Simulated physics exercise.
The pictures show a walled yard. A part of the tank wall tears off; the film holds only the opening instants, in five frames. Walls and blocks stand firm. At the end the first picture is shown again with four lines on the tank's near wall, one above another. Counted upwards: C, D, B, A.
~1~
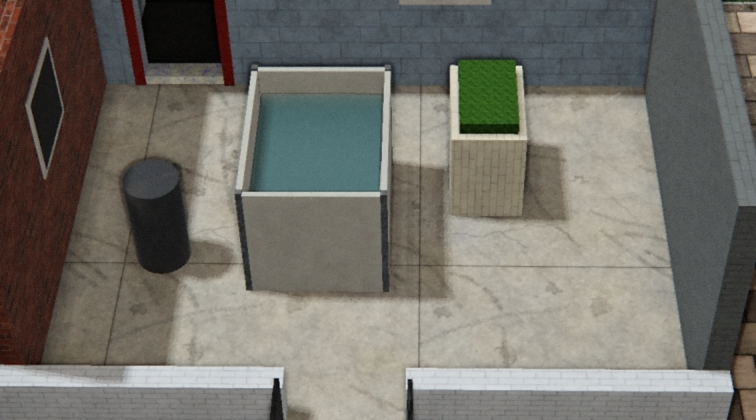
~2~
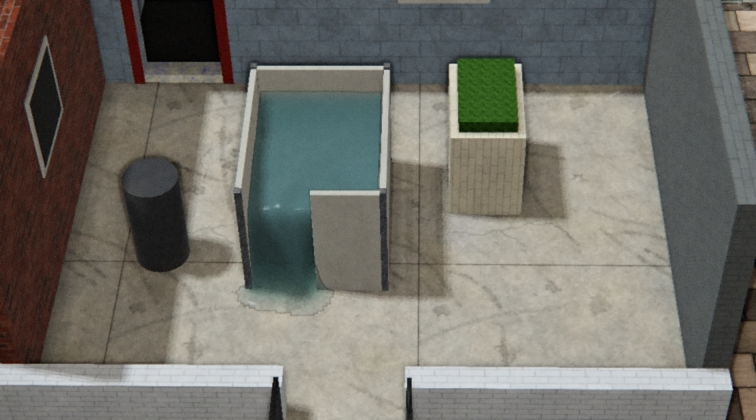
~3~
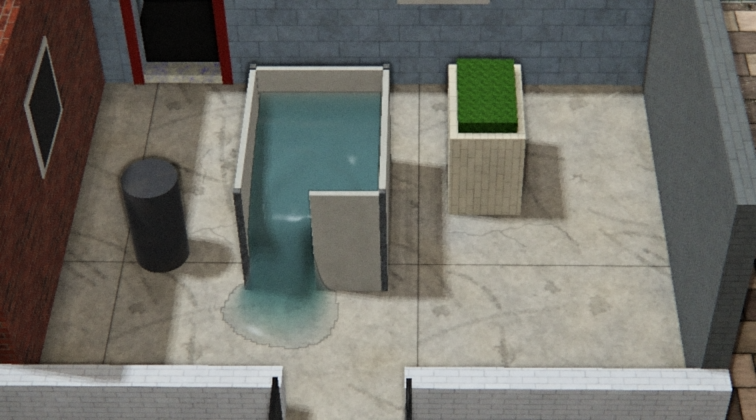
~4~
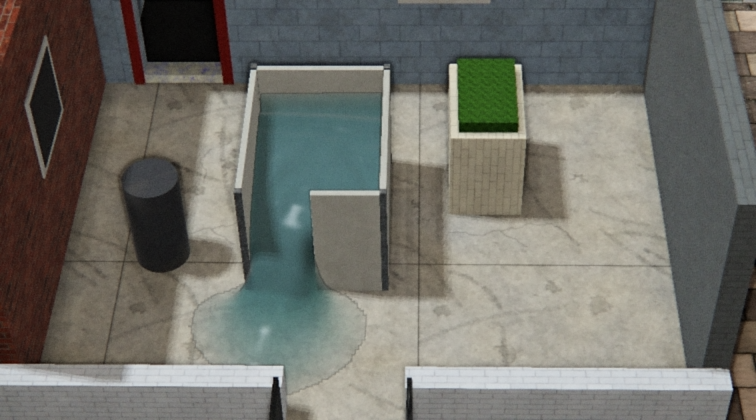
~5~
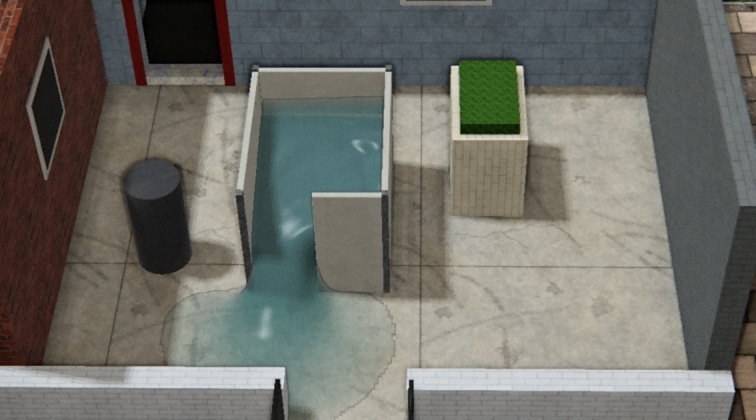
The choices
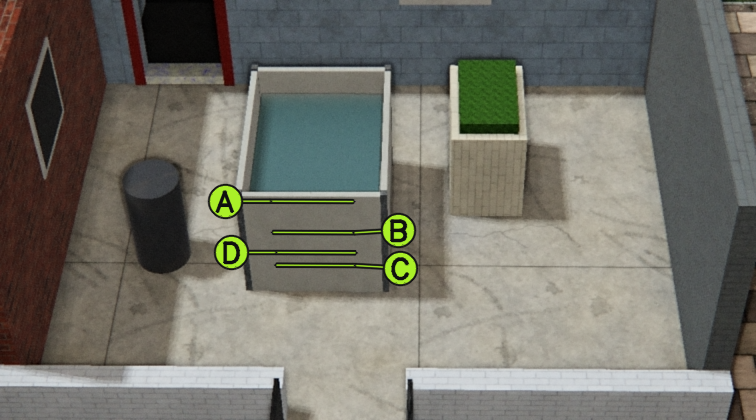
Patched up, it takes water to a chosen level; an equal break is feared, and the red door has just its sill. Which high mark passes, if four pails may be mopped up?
I would pick mark B.
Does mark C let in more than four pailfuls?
No, not at all.
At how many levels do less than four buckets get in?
Three of the four.
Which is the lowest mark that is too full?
That would be A.
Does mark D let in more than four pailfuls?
No, not at all.
On the marked copy, A at (311, 201); B at (313, 232); C at (316, 265); D at (315, 252); from the bottom up C, D, B, A.
For mark A, about 12 bucketfuls get in.
For mark B, a bucket or two gets in.
For mark C, nothing gets over.
For mark D, nothing gets over.
